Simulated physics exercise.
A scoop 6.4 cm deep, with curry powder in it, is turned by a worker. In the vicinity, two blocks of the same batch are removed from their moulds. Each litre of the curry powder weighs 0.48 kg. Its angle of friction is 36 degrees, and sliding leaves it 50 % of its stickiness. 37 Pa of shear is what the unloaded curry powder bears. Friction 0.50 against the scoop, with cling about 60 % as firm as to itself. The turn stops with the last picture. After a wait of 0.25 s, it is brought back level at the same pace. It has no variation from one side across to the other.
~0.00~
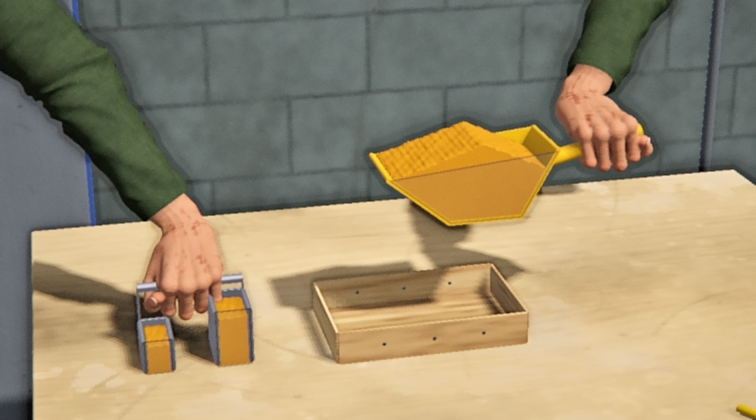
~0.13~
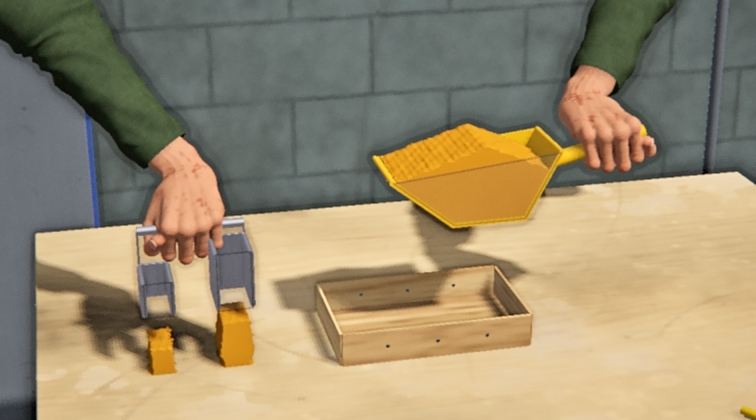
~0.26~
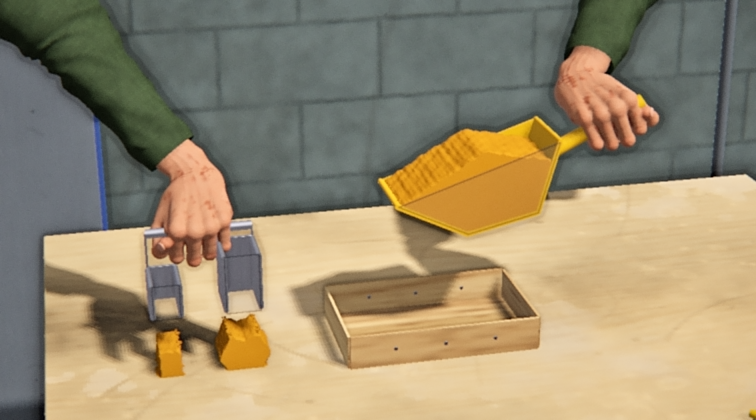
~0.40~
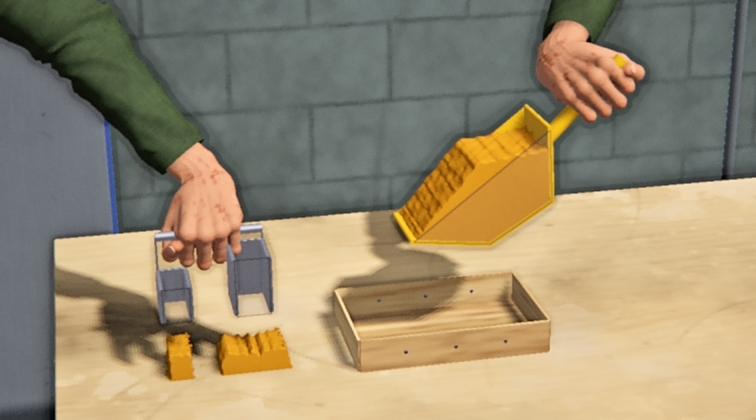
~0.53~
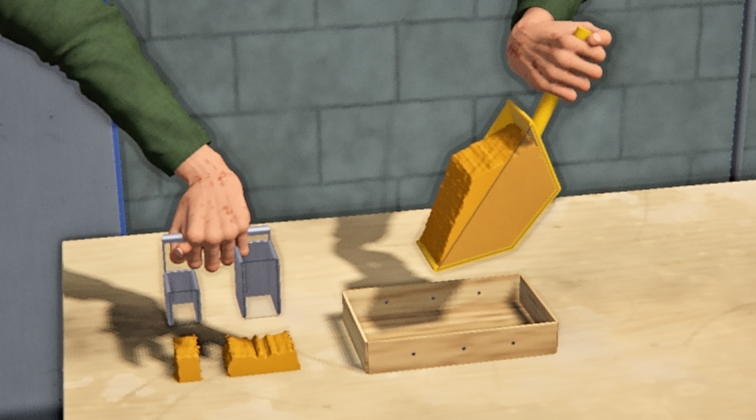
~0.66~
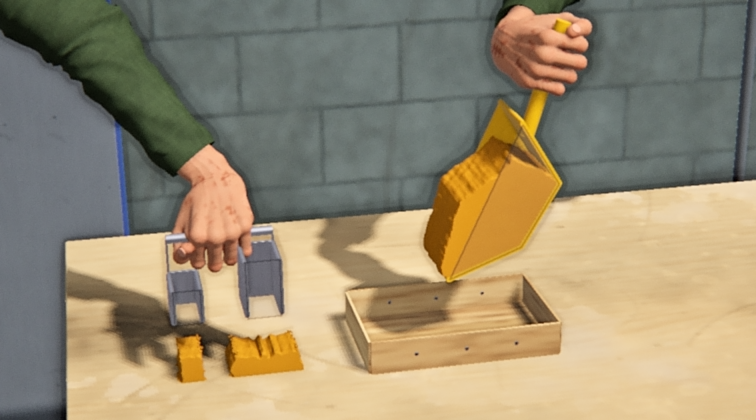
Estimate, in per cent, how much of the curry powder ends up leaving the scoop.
I would say 52 per cent of it leaves the scoop.
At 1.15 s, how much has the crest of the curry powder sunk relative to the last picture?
I'd say near 4.5 centimetres.
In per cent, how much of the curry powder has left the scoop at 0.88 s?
35 per cent.
By 0.88 s, the scoop is at 60 degrees and 34 % has left it.
By 1.15 s, the scoop is at 36 degrees and 52 % has left it.
By 1.41 s, the scoop is at 2 degrees and 52 % has left it.
By 1.67 s, the scoop is at 0 degrees and 52 % has left it.
By 1.77 s, at the end, the scoop is at 0 degrees and 52 % has left it.
